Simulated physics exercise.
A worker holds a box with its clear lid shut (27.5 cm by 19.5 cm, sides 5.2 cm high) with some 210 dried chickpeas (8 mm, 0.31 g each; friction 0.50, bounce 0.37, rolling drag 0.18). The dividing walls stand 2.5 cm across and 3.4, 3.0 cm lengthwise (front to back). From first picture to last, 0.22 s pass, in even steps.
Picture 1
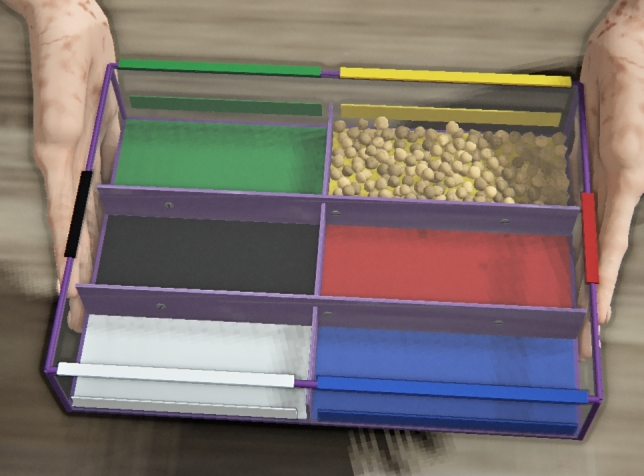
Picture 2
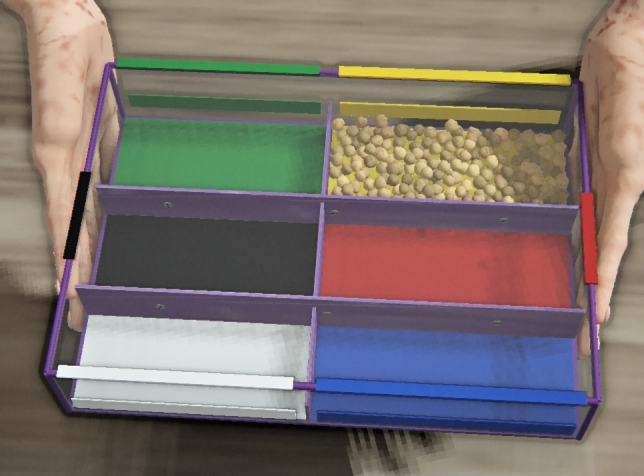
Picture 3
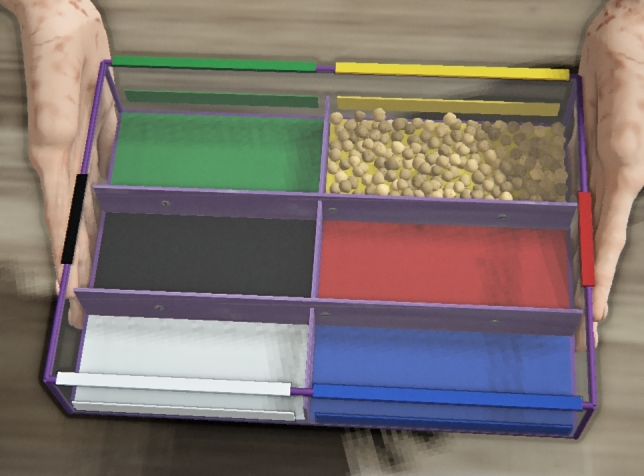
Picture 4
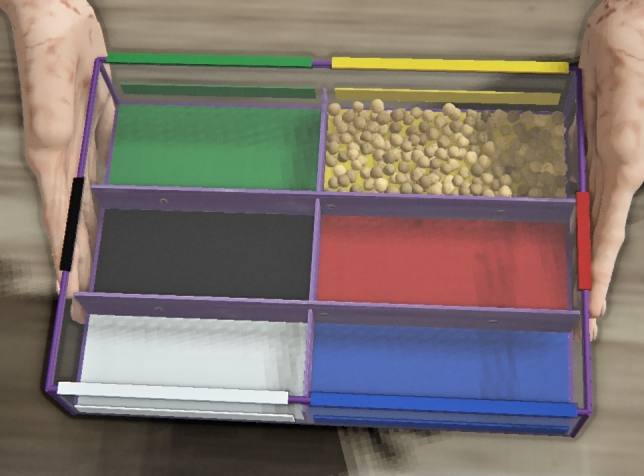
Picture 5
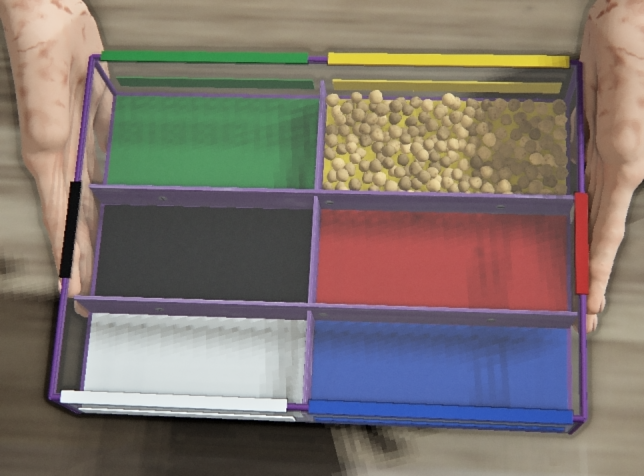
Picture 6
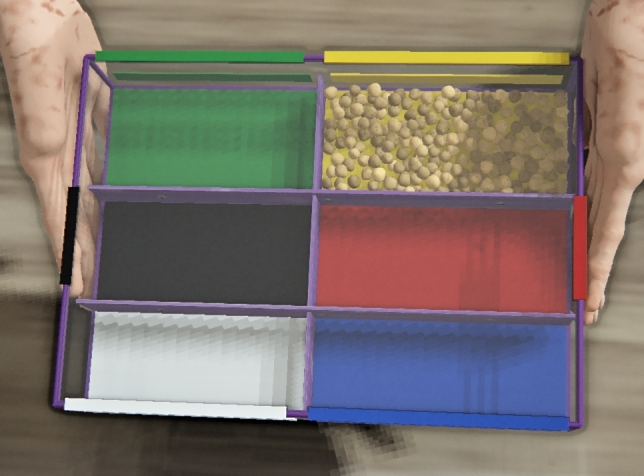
In the yellow back-right compartment of a clear-lidded, six-section box, chickpeas stay gathered as two hands gradually tilt its front downward.
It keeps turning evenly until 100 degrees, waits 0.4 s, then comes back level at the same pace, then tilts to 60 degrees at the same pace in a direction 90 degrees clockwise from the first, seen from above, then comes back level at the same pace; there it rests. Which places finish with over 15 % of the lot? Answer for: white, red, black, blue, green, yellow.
In the white compartment: Above; in the red compartment: Below; in the black compartment: Below; in the blue compartment: Above; in the green compartment: Below; in the yellow compartment: Below.
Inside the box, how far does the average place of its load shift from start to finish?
Some 16.5 cm.
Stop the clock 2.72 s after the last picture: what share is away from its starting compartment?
Some 90 per cent.
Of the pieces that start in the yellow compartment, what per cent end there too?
Some 10 per cent.
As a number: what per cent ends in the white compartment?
About 50 per cent.
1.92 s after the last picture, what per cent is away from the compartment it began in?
Some 90 per cent.
Then, 1.05 s after the last picture, tilt 100 degrees; white 20 %, red 10 %, blue 40 %, yellow 25 %; middle of all pieces near (372, 286).
Then, 1.92 s after the last picture, tilt 14 degrees; white 45 %, blue 45 %, yellow 10 %; middle of all pieces near (287, 382).
Then, 2.72 s after the last picture, tilt 60 degrees; white 45 %, blue 45 %, yellow 10 %; middle of all pieces near (291, 373).
Then, 3.49 s after the last picture, tilt 0 degrees; white 50 %, blue 45 %, yellow 10 %; middle of all pieces near (234, 345).
In the end, white 50 %, red 0 %, black 0 %, blue 45 %, green 0 %, yellow 10 %.
